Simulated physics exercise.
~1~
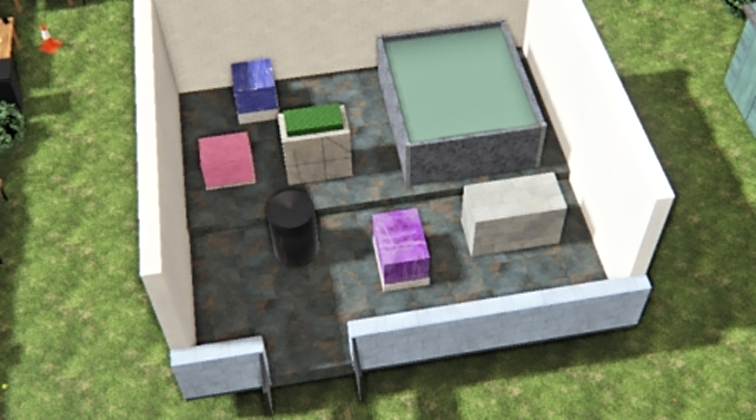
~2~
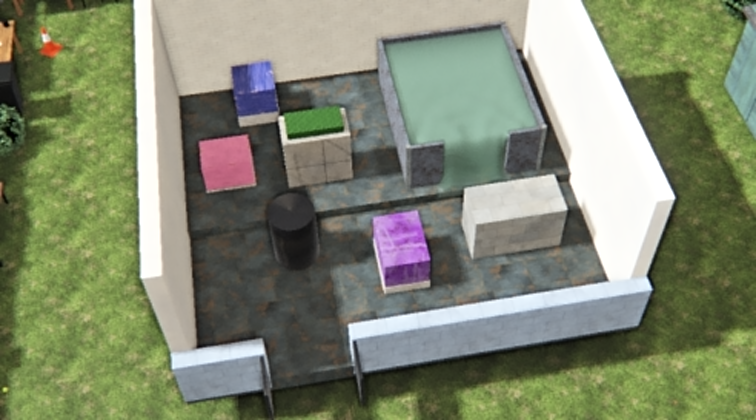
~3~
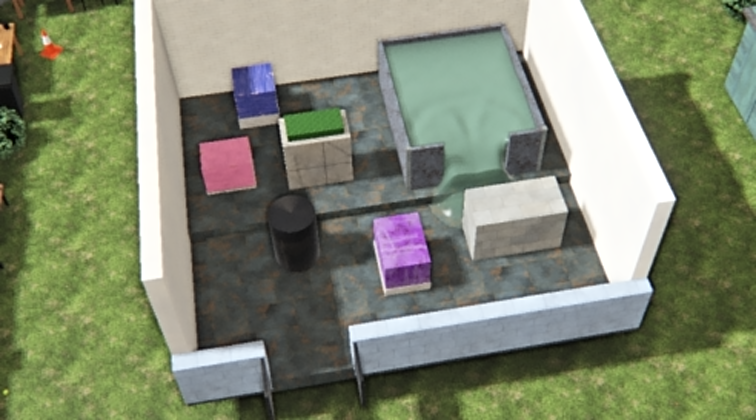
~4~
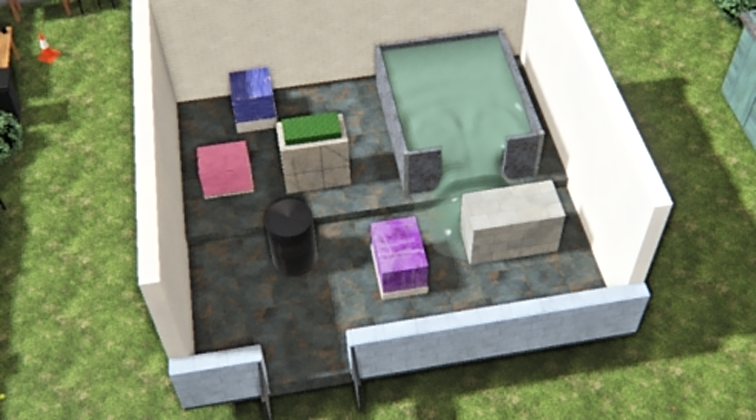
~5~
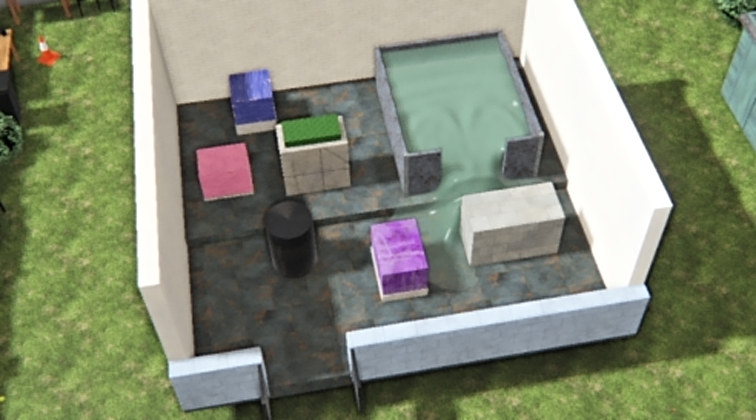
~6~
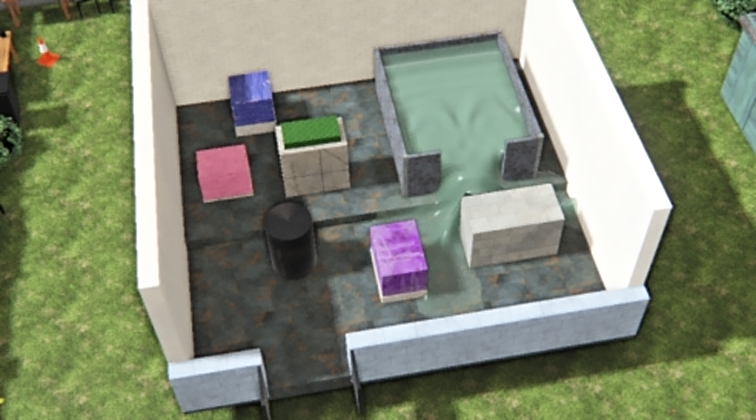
The footage shows a walled court with a grey tank of green water among crates and a dark barrel; the tank's front opens, and water pours through the gap and spreads across the floor between the purple crate and pale block.
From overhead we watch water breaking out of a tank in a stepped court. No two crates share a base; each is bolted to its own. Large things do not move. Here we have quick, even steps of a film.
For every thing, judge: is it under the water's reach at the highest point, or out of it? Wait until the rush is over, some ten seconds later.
As I see it, the purple crate ends up wet, the blue crate ends up dry, the pink crate ends up wet.
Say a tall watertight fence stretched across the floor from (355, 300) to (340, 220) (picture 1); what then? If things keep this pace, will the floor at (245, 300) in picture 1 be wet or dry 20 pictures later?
At that place: Under water.
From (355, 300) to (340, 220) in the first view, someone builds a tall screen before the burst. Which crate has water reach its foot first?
Answer: The purple crate.
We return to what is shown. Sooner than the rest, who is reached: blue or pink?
It's the crate marked pink here.
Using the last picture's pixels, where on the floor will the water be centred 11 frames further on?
About (458, 174).
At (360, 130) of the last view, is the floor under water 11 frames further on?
Lab note: Spot reads unsubmerged.
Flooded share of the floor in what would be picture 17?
Estimated share: About 50 %.
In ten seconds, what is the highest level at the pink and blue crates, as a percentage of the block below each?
About 180 percent and about 60 percent.
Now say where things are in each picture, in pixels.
The tank at (458, 83) is whole and still, in the first picture.
Water pours out at (474, 164) and has run to (442, 190), in the second picture.
The front is at (453, 224), out from the gap at (474, 166), in the third picture.
The front is at (453, 253), out from the gap at (471, 172), in the fourth picture.
The front is at (450, 285), out from the gap at (471, 172), in the fifth picture.
The front is at (437, 317), out from the gap at (471, 174), in the sixth picture.
A moment on, water covers 30 % of the floor; the purple crate water round its plinth, the blue crate not reached, the pink crate not reached.
Next, water covers 50 % of the floor; the purple crate water round its plinth, the blue crate not reached, the pink crate water round its plinth.
Then, water covers 70 % of the floor; the purple crate water round its plinth, the blue crate water round its plinth, the pink crate water round its plinth.
Later, water covers 95 % of the floor; the purple crate water round its plinth, the blue crate water round its plinth, the pink crate water round its plinth.
In the end, water covers 100 % of the floor; the purple crate was topped, the blue crate stayed above the water, the pink crate was topped.
